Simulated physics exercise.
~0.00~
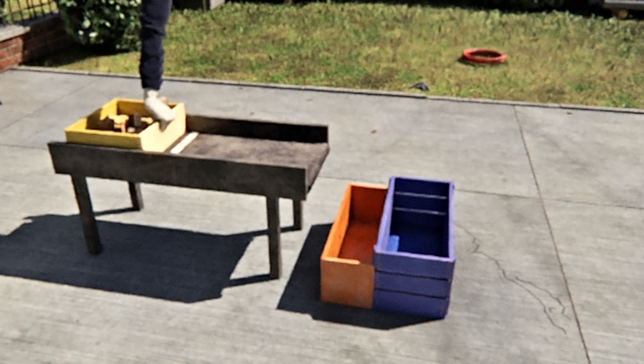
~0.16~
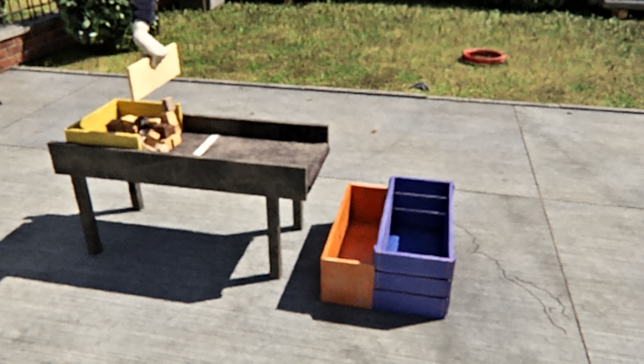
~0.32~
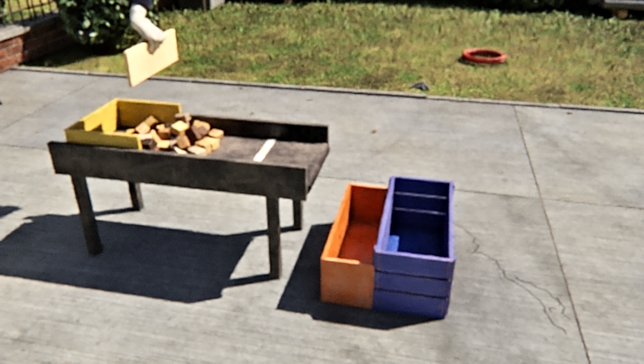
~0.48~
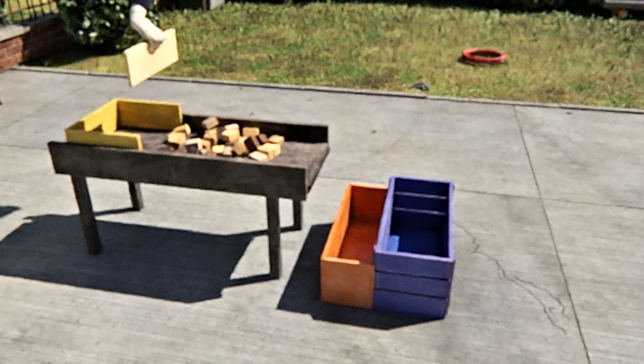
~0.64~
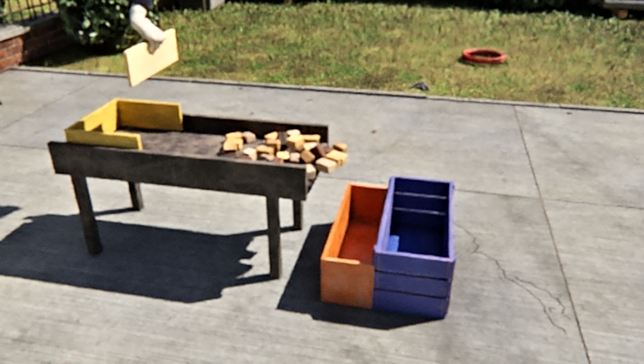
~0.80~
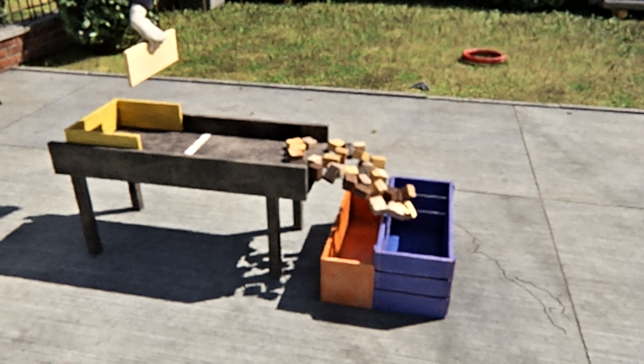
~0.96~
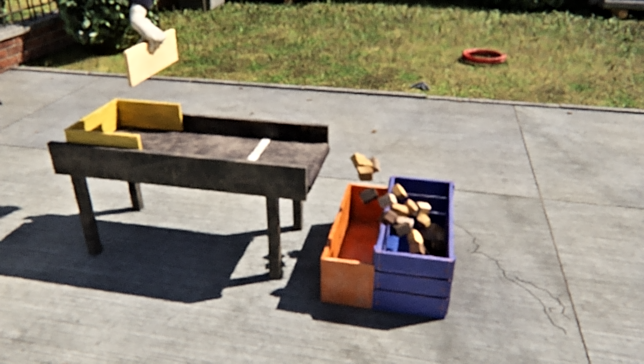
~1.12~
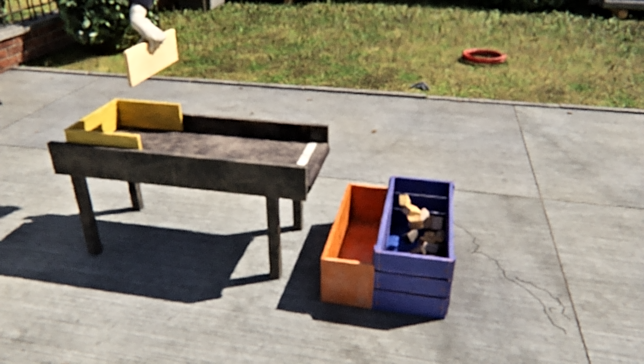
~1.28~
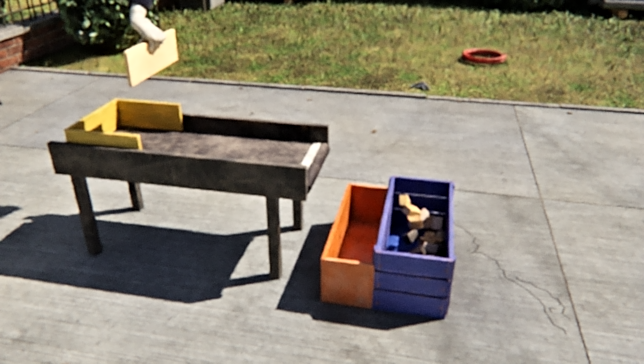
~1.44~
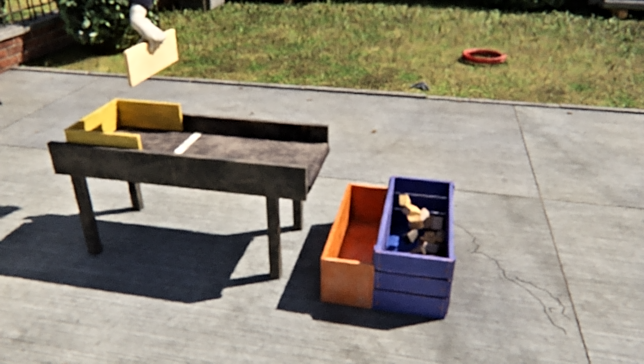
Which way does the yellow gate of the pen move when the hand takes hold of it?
The gate moves up, lifted clear of the pen by the hand.
